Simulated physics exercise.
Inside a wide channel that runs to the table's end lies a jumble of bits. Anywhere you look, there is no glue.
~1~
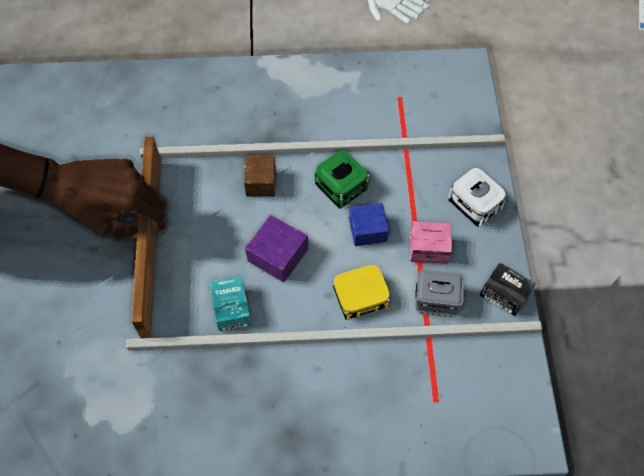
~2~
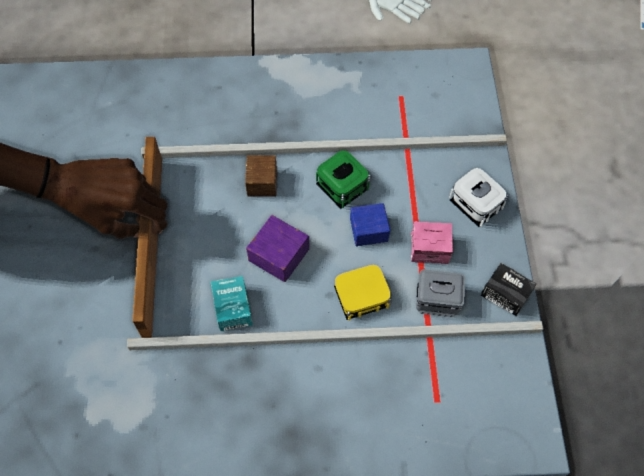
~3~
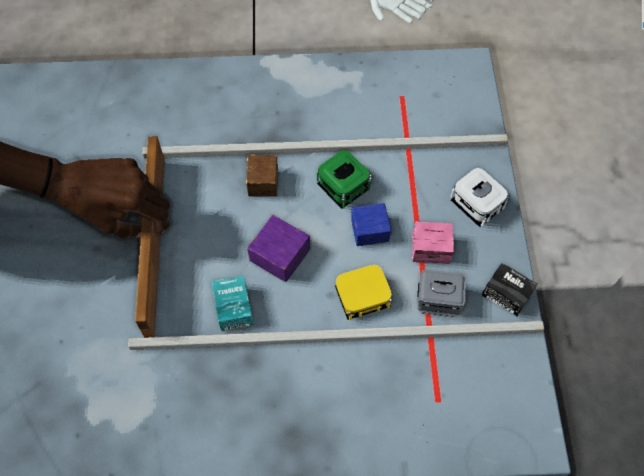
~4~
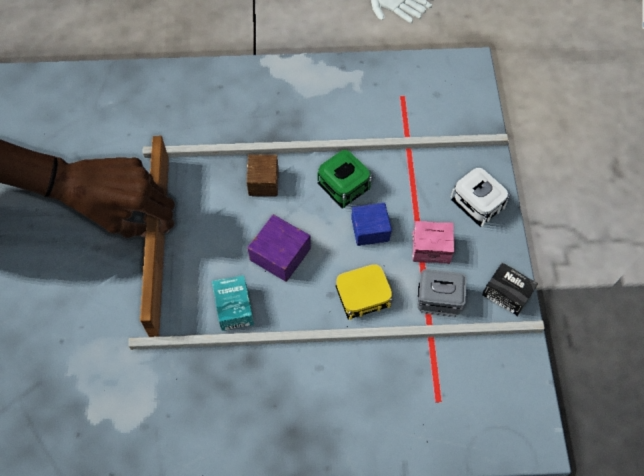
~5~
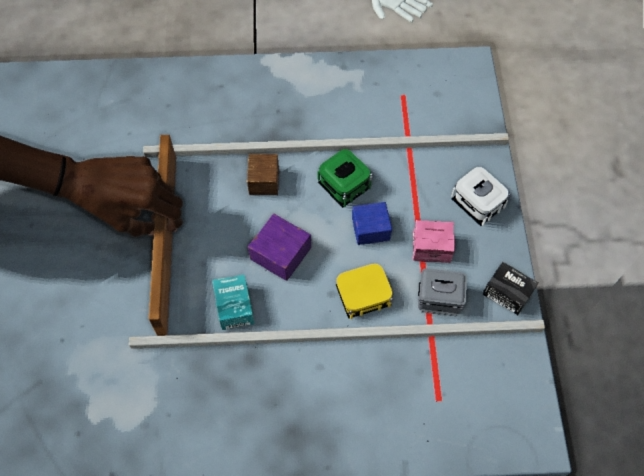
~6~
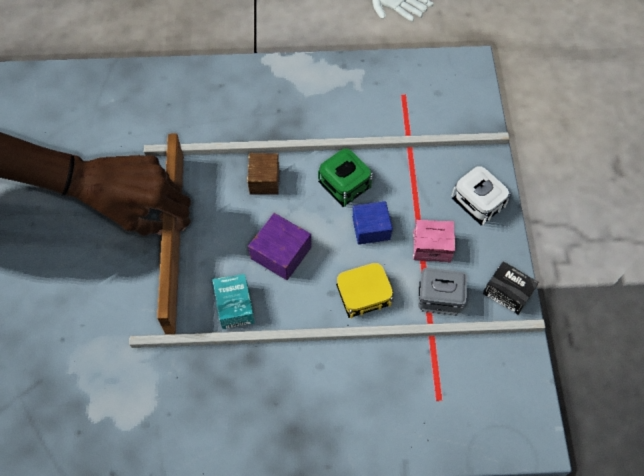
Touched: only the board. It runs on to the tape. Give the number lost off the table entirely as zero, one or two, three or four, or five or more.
Lost off the table: One or two.
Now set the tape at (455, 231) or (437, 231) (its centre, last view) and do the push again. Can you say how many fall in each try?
Well, you'd get 3 the first time and 3 the second time.
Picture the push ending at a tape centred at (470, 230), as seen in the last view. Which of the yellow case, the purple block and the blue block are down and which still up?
First the yellow case, which stays on top, then the purple block, which stays on top, and the blue block, which leaves the top.
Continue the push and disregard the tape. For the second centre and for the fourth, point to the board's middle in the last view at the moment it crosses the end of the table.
The first puts it near (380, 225), the next near (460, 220).
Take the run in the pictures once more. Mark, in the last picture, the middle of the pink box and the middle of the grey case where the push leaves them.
The first comes to rest at (490, 252), and the second at (499, 292).
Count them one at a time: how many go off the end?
The total is 2.
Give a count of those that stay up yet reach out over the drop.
The number overhanging is 1.
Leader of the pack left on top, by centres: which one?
White case.
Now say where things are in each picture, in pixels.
In the first frame, black box (507, 289); white case (477, 197); grey case (439, 294); board (148, 234); tape (416, 234).
In the second frame, white case (478, 197); purple block (278, 249).
In the third frame, grey case (441, 293); yellow case (363, 292).
In the fourth frame, black box (510, 289); board (156, 233).
In the fifth frame, white case (480, 196); turquoise box (233, 302).
In the sixth frame, black box (510, 288); white case (481, 195); grey case (442, 292); board (171, 231); tape (420, 232).
Soon after, none off yet; black box at rest near (510, 288); white case at rest near (481, 195); grey case at rest near (442, 292).
After that, one off so far; black box on its side near (563, 314); white case at rest near (481, 195); grey case displaced about its own width near (489, 294).
In the end, the number that fall off is one or two; gone, turquoise box and black box.
